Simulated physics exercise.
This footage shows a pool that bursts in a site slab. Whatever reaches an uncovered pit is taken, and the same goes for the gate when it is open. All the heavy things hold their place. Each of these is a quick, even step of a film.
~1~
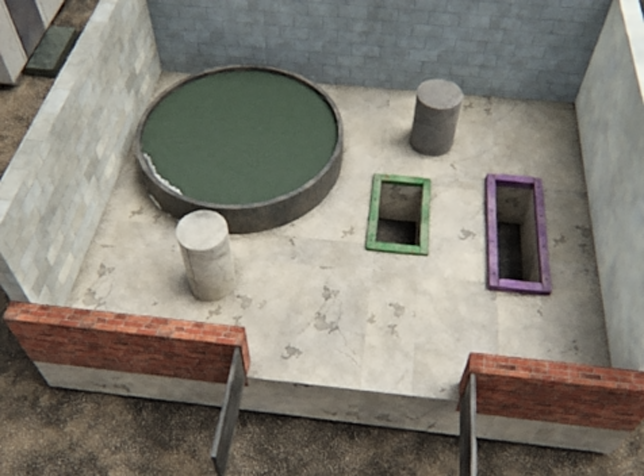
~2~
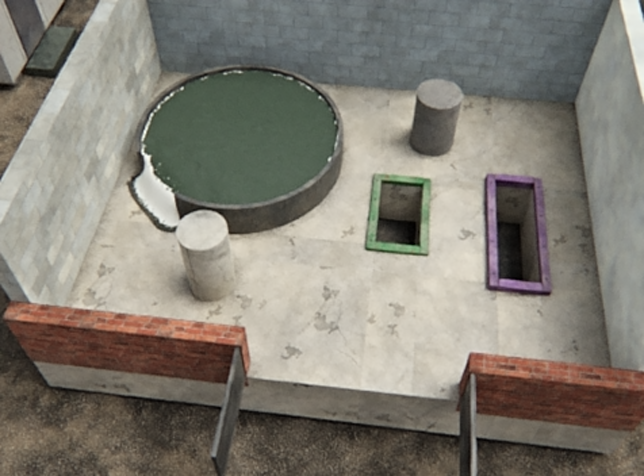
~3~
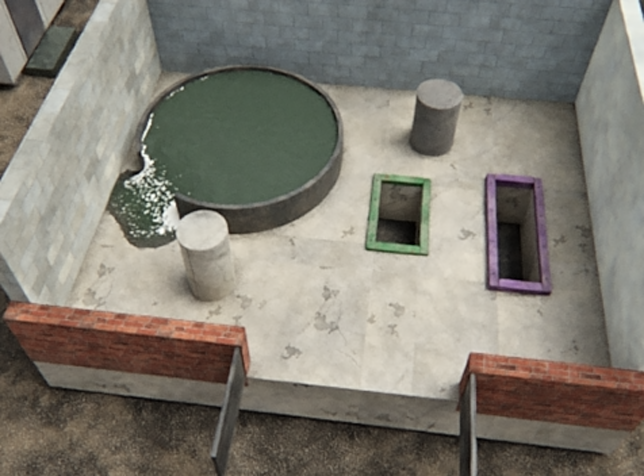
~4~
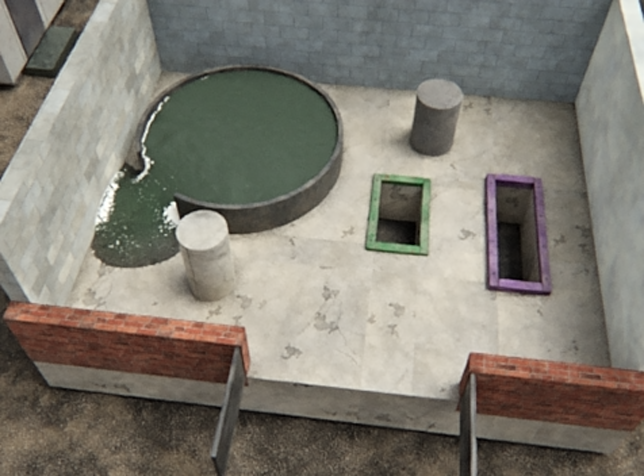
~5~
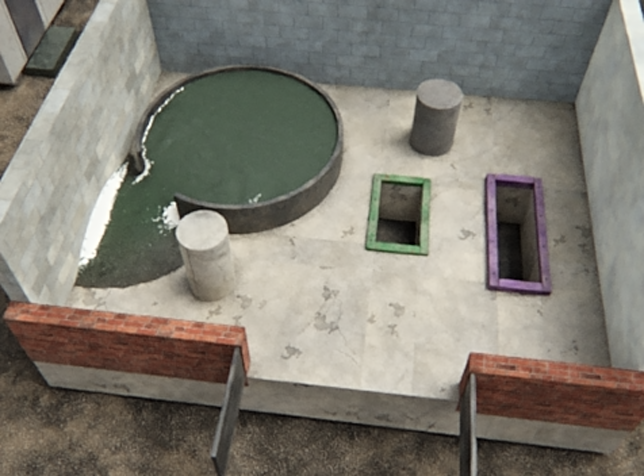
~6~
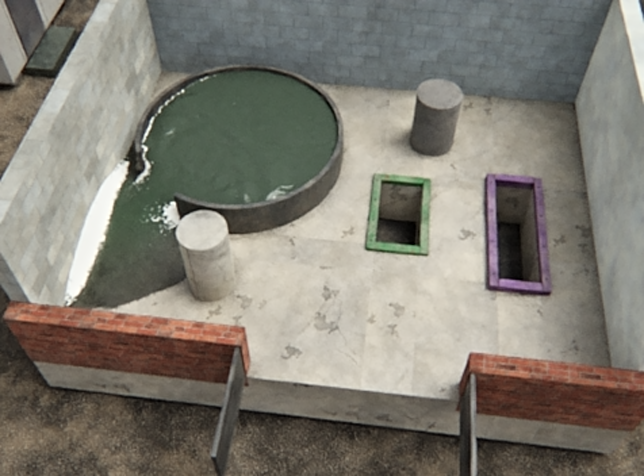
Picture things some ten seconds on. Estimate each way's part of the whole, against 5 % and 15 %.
Result: The gate will drain five to fifteen per cent inclusive; the purple pit will drain shy of five per cent; the green pit will drain shy of five per cent.
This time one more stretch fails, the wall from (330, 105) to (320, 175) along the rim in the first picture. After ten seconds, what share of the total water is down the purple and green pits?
Purple 4 %, green 25 %.
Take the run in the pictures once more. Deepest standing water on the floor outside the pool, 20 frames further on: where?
Approximate pixel: (54, 337).
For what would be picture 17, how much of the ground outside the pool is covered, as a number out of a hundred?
I'd guess some 20 per cent.
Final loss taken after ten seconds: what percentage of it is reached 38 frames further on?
Something close to 45 percent by that point.
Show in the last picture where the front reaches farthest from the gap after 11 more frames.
At roughly (328, 367).
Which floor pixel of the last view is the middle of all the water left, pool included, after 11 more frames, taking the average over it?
That comes out near (210, 186).
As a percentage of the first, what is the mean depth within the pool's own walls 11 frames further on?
About 72 per cent.
A moment on, water covers 15 % of the floor; the gate 0 %, the purple pit 0 %, the green pit 0 %.
Next, water covers 20 % of the floor; the gate 0 %, the purple pit 0 %, the green pit 0 %.
Then, water covers 50 % of the floor; the gate 0 %, the purple pit 0 %, the green pit 0 %.
Later, water covers 80 % of the floor; the gate 5 %, the purple pit 0 %, the green pit 0 %.
In the end, water covers 95 % of the floor; the gate 10 %, the purple pit 0 %, the green pit 1 %.
